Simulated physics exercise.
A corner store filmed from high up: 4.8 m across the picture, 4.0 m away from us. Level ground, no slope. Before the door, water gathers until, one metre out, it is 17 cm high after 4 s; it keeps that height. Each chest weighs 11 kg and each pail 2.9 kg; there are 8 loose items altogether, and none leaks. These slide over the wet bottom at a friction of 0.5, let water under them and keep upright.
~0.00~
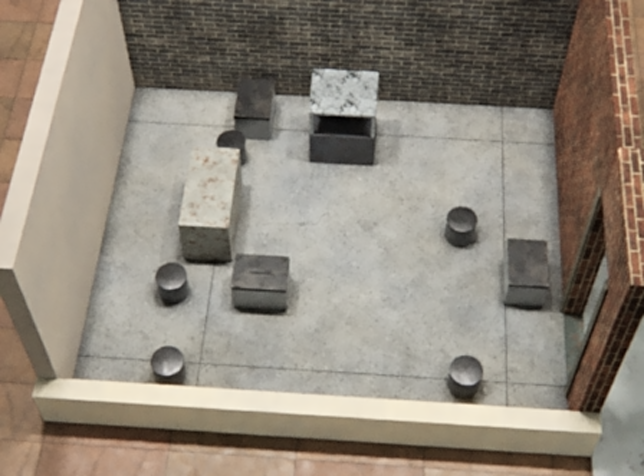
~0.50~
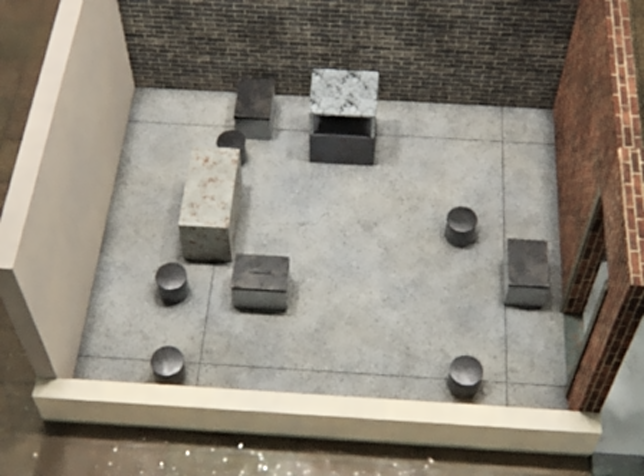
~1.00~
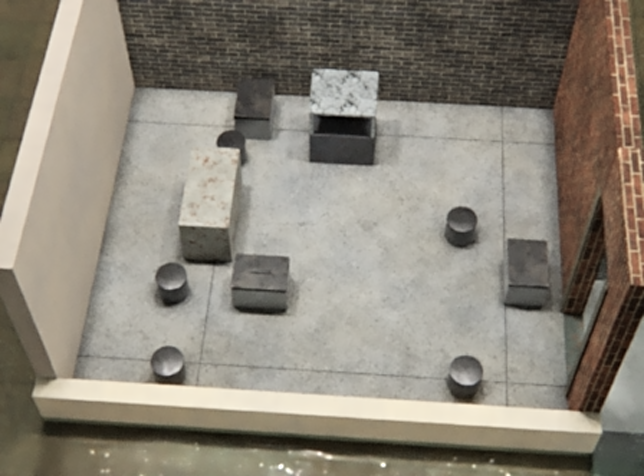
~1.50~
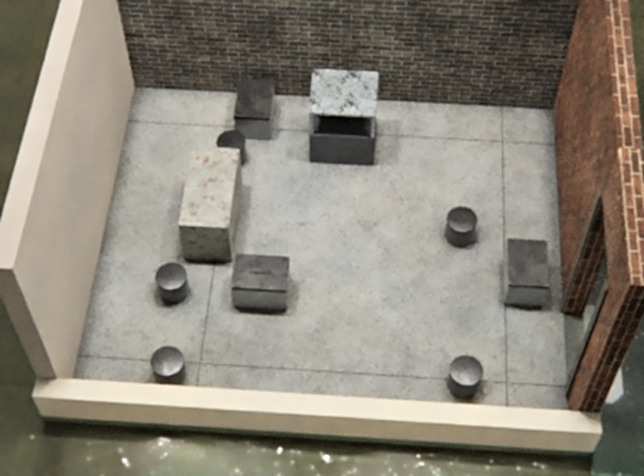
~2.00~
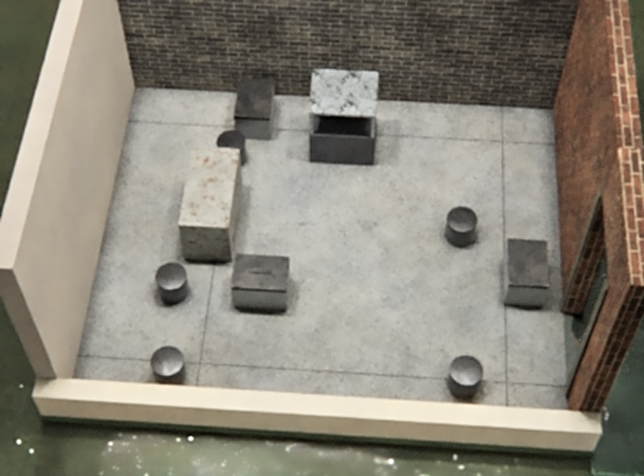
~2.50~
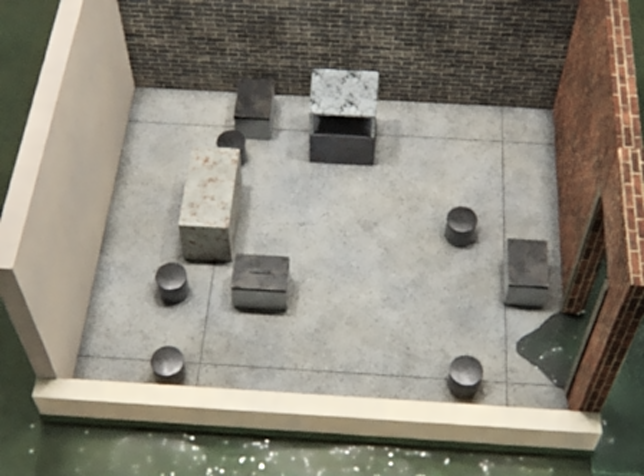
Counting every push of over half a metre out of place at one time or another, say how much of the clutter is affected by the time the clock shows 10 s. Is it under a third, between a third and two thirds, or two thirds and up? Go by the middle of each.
It is under a third.
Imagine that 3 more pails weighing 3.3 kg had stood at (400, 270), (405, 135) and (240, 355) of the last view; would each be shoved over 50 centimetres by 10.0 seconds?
The three, in order: Smaller shift, smaller shift, larger.
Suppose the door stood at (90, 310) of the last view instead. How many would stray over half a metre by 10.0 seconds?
The answer then is 4.
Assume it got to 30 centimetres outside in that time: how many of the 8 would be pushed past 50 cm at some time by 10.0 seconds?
Then the count would be 5.
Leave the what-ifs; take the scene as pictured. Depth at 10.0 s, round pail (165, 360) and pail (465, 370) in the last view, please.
Roughly 10 and 9 cm.
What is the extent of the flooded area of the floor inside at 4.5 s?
Somewhere about 4.5 m2, give or take.
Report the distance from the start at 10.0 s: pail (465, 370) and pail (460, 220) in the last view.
First 300 cm, then 0 cm.
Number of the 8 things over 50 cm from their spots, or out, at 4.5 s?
I count 0 of them.
After 3.5 s 0 of 8 are over 50 cm from their spots; 0 afloat.
After 4.5 s 0 of 8 are over 50 cm from their spots; 0 afloat.
After 7.0 s 2 of 8 are over 50 cm from their spots; 1 afloat.
After 10.0 s 2 of 8 are over 50 cm from their spots, and 2 have been at some point; 3 afloat.
